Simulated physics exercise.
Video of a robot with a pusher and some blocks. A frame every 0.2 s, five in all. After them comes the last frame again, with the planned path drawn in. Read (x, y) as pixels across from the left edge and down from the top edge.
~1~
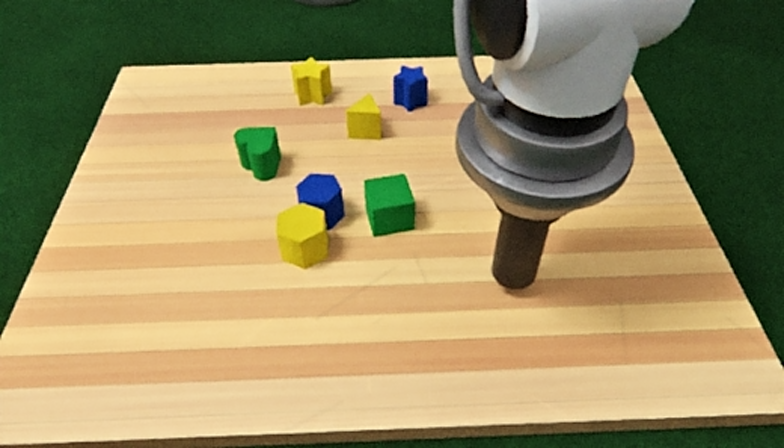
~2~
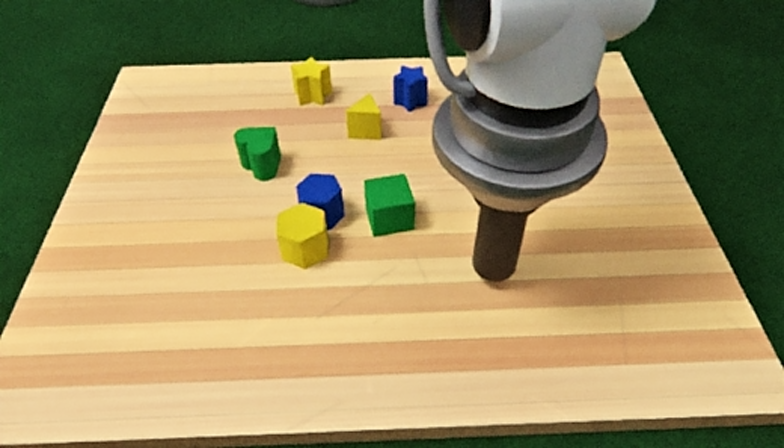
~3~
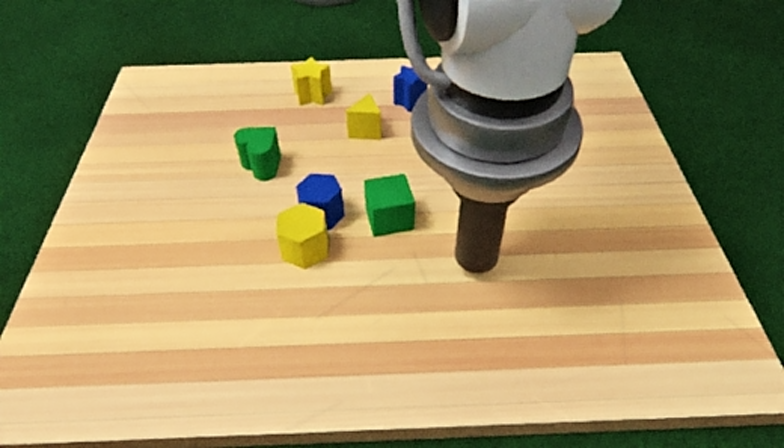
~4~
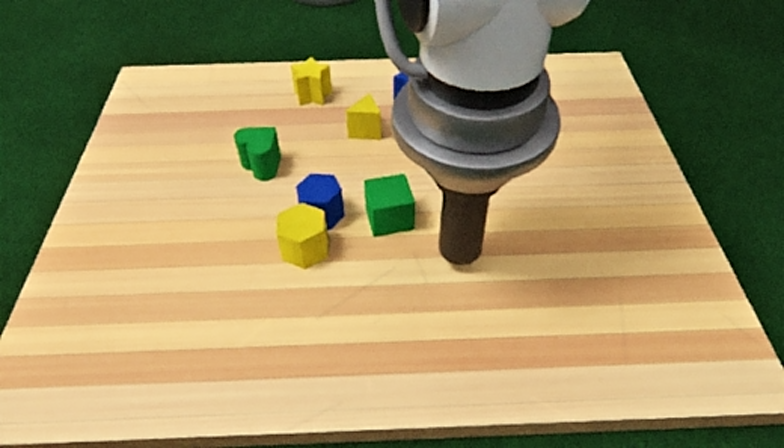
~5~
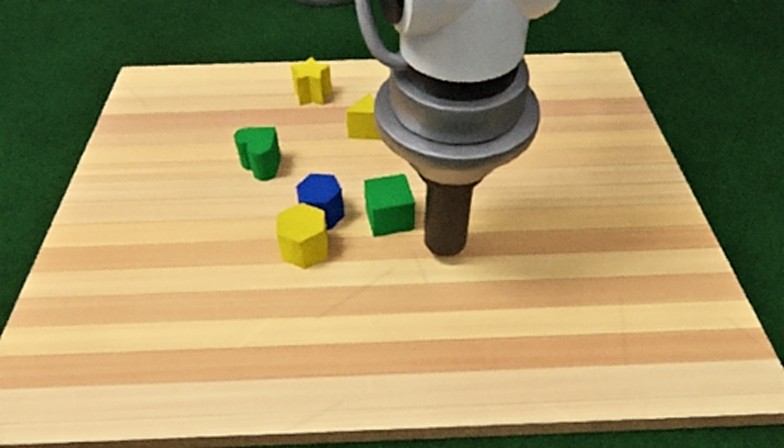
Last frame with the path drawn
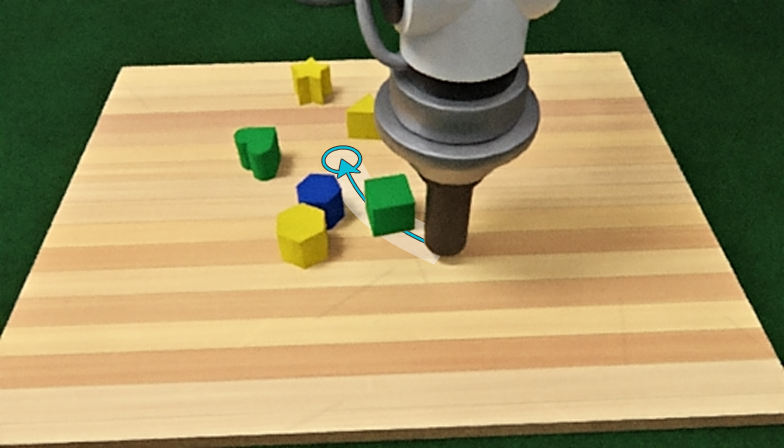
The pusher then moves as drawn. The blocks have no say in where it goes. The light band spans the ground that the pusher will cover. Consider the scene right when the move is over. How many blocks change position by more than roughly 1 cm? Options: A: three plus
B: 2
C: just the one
The answer is C.
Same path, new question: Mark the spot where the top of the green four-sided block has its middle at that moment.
I expect it at (300, 133).
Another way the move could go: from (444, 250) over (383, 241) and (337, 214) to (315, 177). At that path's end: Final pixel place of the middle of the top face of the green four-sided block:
Its top centre is at about (371, 168).
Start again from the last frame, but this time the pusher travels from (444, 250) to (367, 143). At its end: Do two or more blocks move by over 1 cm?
Yes, that is how it ends up.
Drawn move, from (444, 250) by way of (395, 225) and (360, 194) to (342, 160).
The first path, step by step. One third of the way, pusher at (394, 215); green four-sided block at (358, 175).
Two thirds of the way, pusher at (359, 184); blue hexagonal block at (314, 187), turned 15° anticlockwise; green four-sided block at (326, 150), turned 45° anticlockwise.
At the end, pusher at (341, 150); blue hexagonal block at (314, 187), turned 15° anticlockwise; yellow triangular block still; green four-sided block at (300, 133), turned 85° anticlockwise.
